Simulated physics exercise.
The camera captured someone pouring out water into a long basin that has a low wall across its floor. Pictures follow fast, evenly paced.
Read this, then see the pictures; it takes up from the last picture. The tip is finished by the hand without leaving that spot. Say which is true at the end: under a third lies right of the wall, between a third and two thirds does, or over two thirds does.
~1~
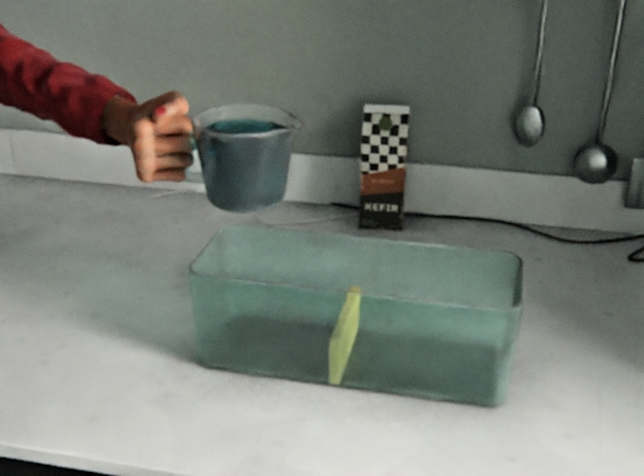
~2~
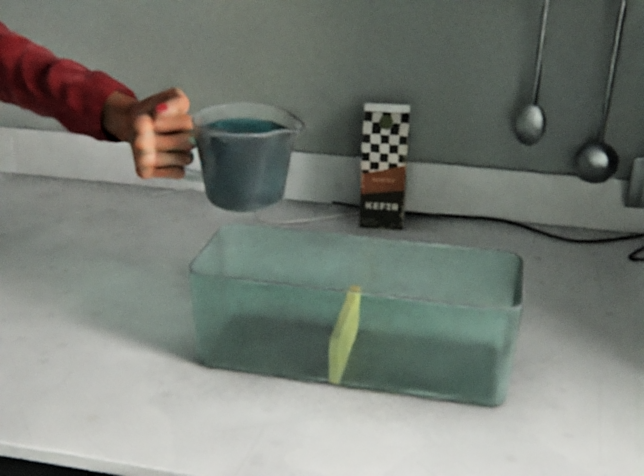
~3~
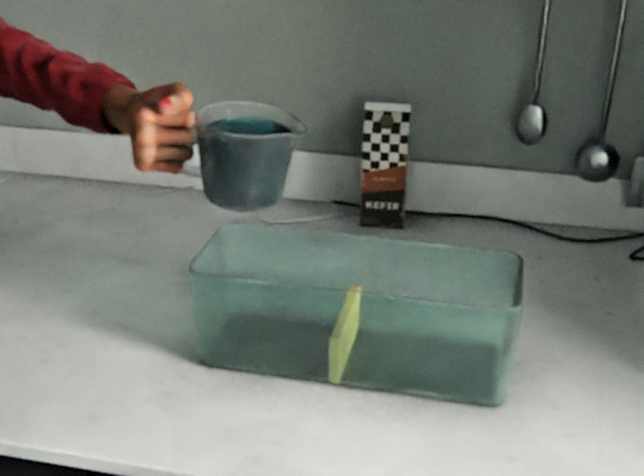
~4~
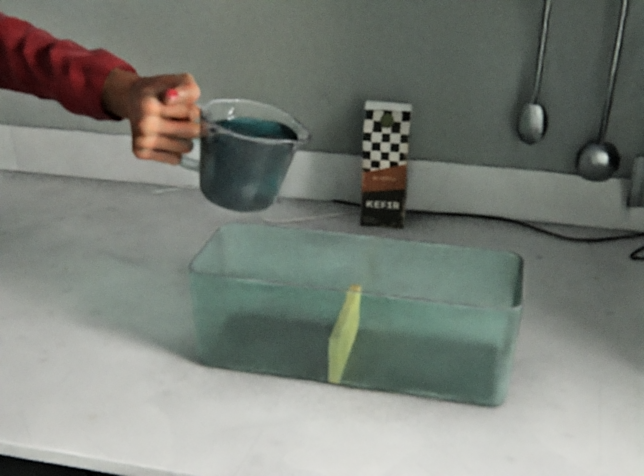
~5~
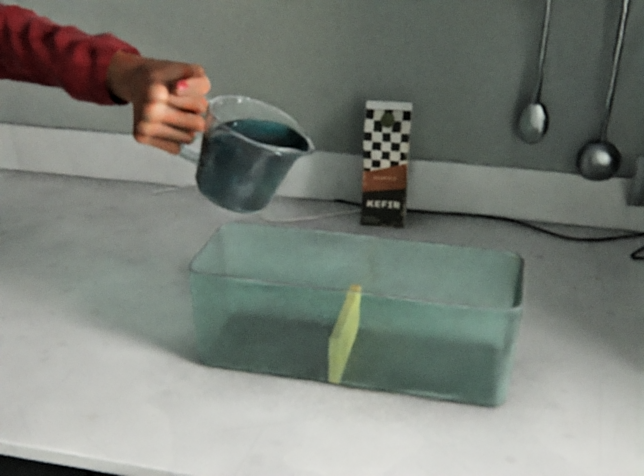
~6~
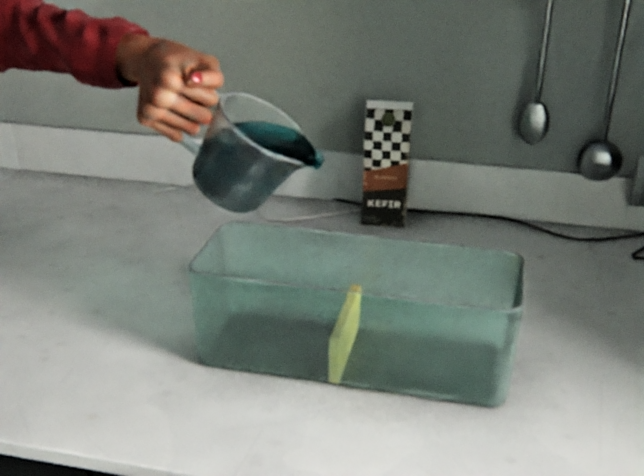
The right side is left with enough for a third but not past two thirds.
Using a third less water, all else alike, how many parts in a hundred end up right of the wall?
15 per cent or so.
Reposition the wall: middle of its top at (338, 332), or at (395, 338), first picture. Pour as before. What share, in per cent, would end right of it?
In turn some 65 and 10 in a hundred.
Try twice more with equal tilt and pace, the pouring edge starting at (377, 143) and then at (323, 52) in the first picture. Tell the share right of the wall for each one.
Roughly 100 % and 85 %.
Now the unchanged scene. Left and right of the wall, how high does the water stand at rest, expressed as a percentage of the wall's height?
Left part: 30 per cent; right part: 20.
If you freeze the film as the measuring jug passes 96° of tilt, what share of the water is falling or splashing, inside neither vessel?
Roughly 25 %.
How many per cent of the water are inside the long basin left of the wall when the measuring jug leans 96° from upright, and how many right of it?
10 % left, 30 % right.
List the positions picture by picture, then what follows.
In the first picture, tilt 0°; pouring edge (304, 126); surface from (202, 127) to (292, 135); the long basin's rim runs from (206, 248) to (522, 283); the wall's top is at (346, 313).
In the second picture, tilt 1°; pouring edge (305, 127); surface from (202, 126) to (292, 134).
In the third picture, tilt 6°; pouring edge (308, 131); surface from (205, 125) to (295, 136).
In the fourth picture, tilt 13°; pouring edge (311, 139); surface from (208, 125) to (299, 137).
In the fifth picture, tilt 22°; pouring edge (315, 151); surface from (210, 129) to (309, 142).
In the sixth picture, tilt 33°; pouring edge (316, 164); surface from (209, 134) to (310, 152); 3 per cent is over the edge.
A moment on, the measuring jug is tipped on its side and 37 per cent is still to pour, 9 is left of the wall and 29 right of it.
Next, the measuring jug is tipped right over and 3 per cent is still to pour, 53 is left of the wall and 40 right of it.
Then the measuring jug is tipped right over and 0 per cent is still to pour, 58 is left of the wall and 41 right of it.
Later the measuring jug is tipped right over and 0 per cent is still to pour, 58 is left of the wall and 41 right of it.
In the end 58 per cent lies left of the wall, 41 right of it and 1 outside.
